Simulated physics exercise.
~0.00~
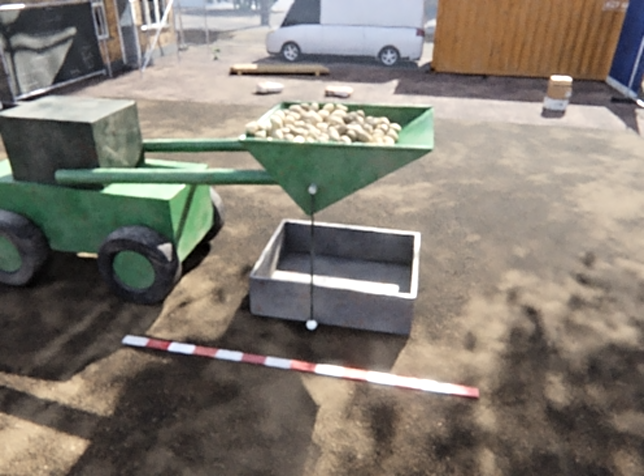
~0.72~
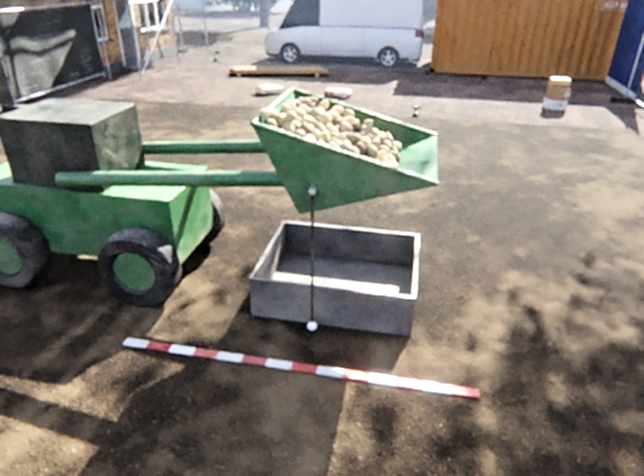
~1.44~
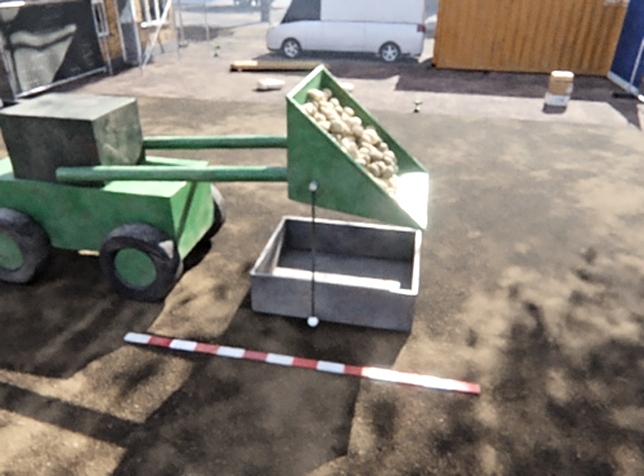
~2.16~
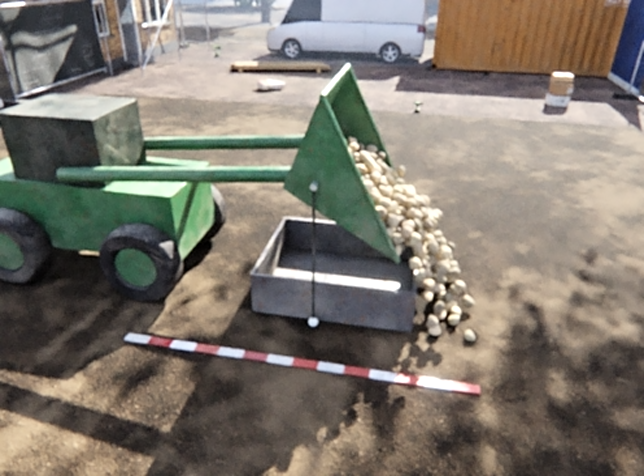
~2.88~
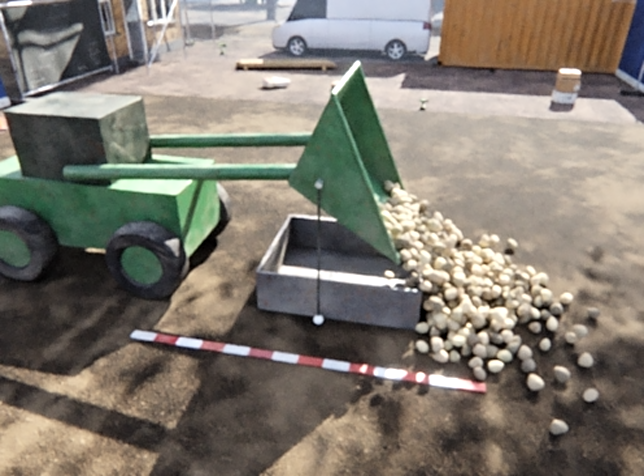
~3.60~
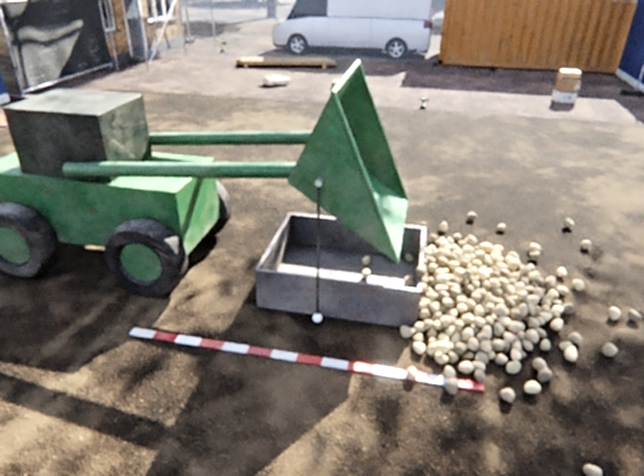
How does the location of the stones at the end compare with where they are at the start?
At the start the stones sit in the raised green bucket above the grey bin. At the end nearly all of them lie lower and farther right, spread on the ground beside the bin.
